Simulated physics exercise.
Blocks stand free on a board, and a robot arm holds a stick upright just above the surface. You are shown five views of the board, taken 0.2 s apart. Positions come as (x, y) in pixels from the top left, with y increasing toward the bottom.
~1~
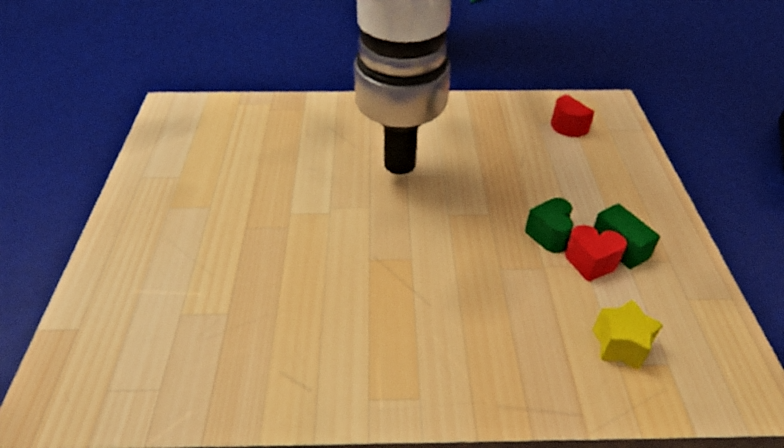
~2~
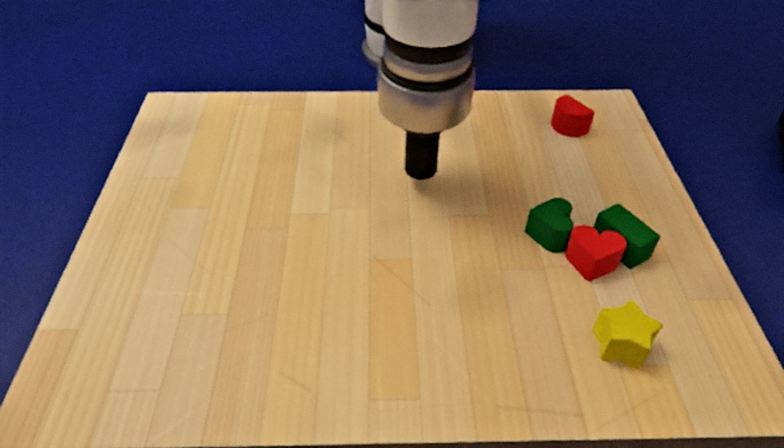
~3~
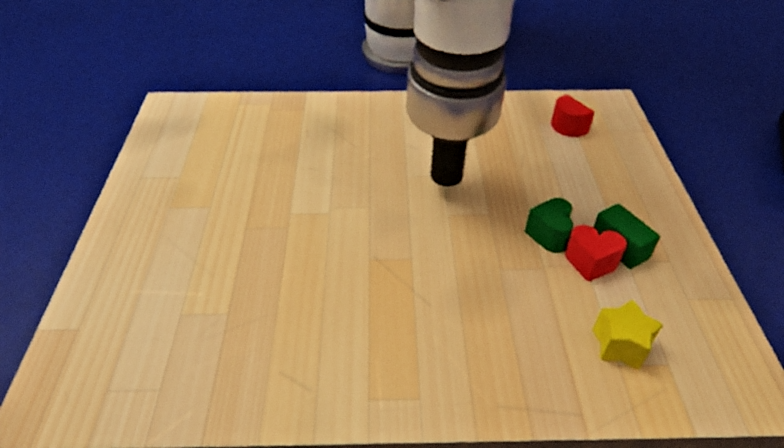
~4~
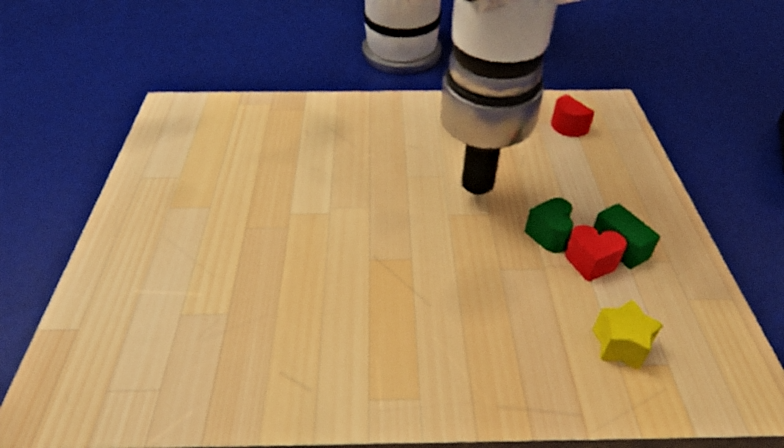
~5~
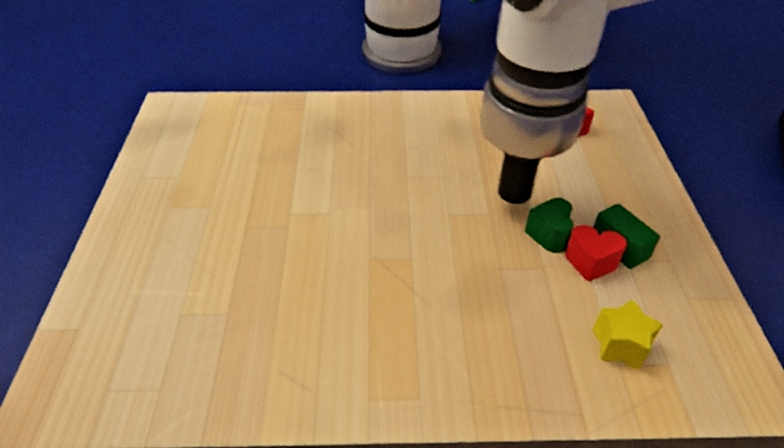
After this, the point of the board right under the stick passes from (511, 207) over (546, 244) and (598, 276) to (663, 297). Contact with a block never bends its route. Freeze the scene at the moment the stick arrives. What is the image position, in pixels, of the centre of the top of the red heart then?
It comes to (723, 301).
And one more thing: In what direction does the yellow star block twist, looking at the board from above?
Seen from overhead, it turns clockwise.
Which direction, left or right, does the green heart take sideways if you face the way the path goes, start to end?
It heads right.
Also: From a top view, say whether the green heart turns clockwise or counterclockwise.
Looking from above, the answer is clockwise.
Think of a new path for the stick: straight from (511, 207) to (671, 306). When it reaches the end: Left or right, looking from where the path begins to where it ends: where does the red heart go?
It is pushed towards the right-hand side.
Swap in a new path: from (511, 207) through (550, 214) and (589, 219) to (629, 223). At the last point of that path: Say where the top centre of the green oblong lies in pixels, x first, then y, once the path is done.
I'd guess (651, 233).
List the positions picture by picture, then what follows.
In the first picture, stick's lower end at (400, 164); green heart at (556, 212); red heart at (599, 240); green oblong at (630, 224); yellow star block at (632, 323).
In the second picture, stick at (421, 170); blocks still.
In the third picture, stick at (447, 176); blocks still.
In the fourth picture, stick at (478, 184); blocks still.
In the fifth picture, stick at (514, 193); green heart at (556, 212); red heart at (599, 240); green oblong at (630, 224); yellow star block at (632, 323).
On the path given first. One third of the way, stick at (550, 230); green heart at (586, 241); red heart at (636, 263), turned 25° anticlockwise.
Two thirds of the way, stick at (604, 262); green heart at (636, 281); red heart at (676, 281), turned 90° anticlockwise; yellow star block at (636, 326), turned 15° clockwise.
At the end, stick at (670, 284); green heart at (679, 308), turned 35° clockwise; red heart at (723, 301), turned 115° anticlockwise; green oblong still; yellow star block at (638, 329), turned 25° clockwise.
